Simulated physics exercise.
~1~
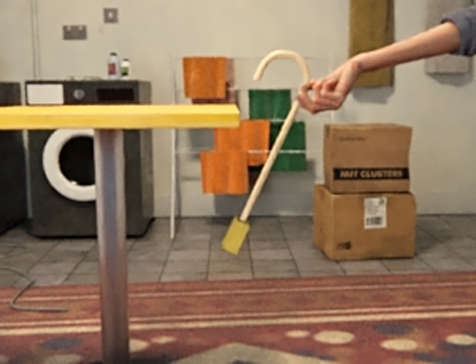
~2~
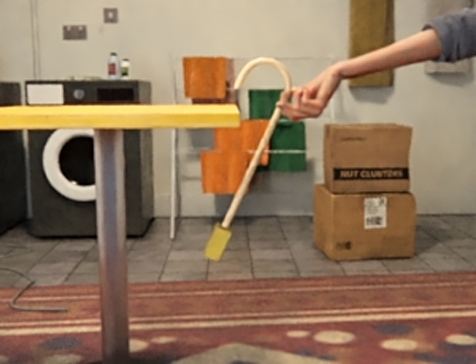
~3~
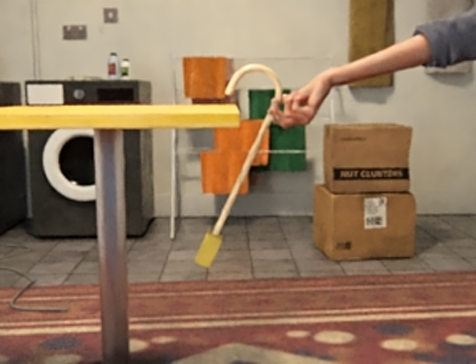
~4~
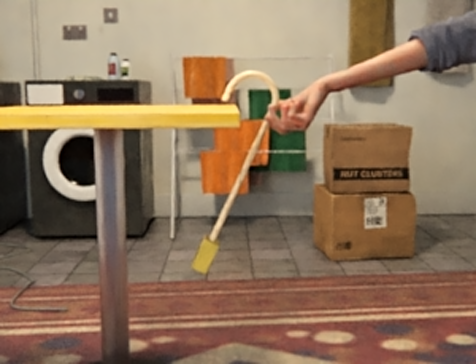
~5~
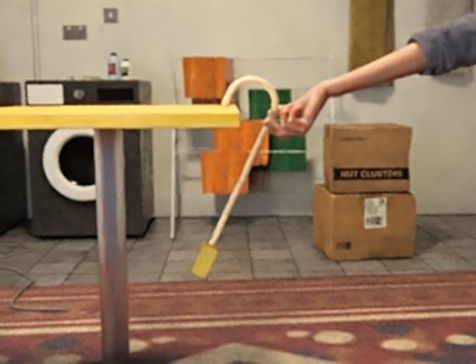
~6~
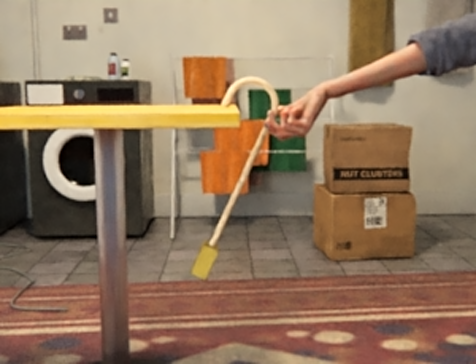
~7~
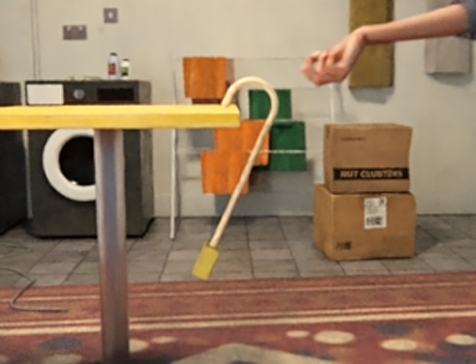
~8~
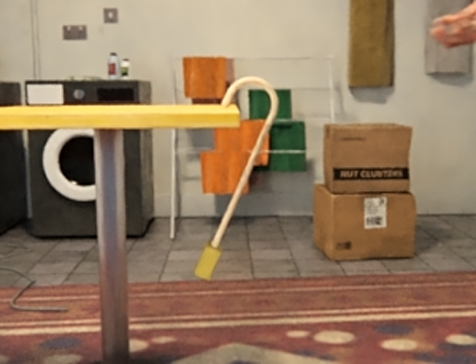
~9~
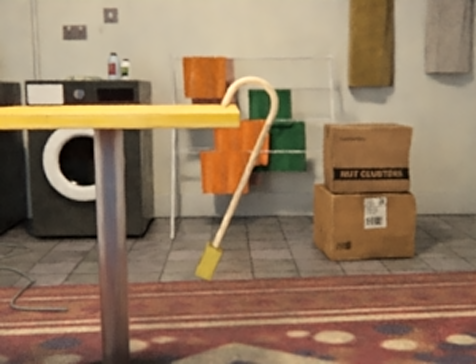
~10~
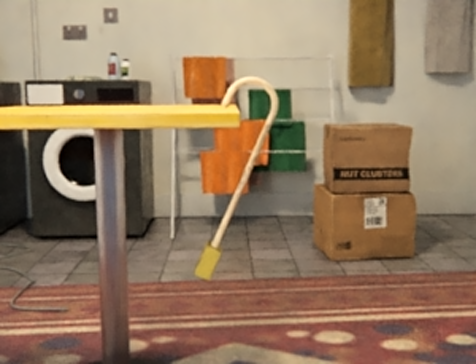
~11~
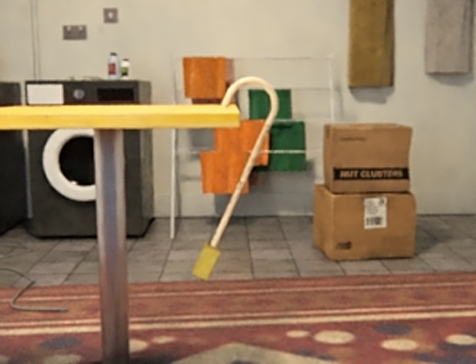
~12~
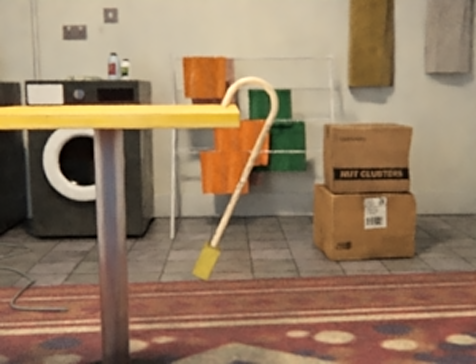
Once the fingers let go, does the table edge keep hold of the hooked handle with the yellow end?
Yes, the hook stays on the table's edge after the hand lets go. The handle is still hanging there at a slant at the end.
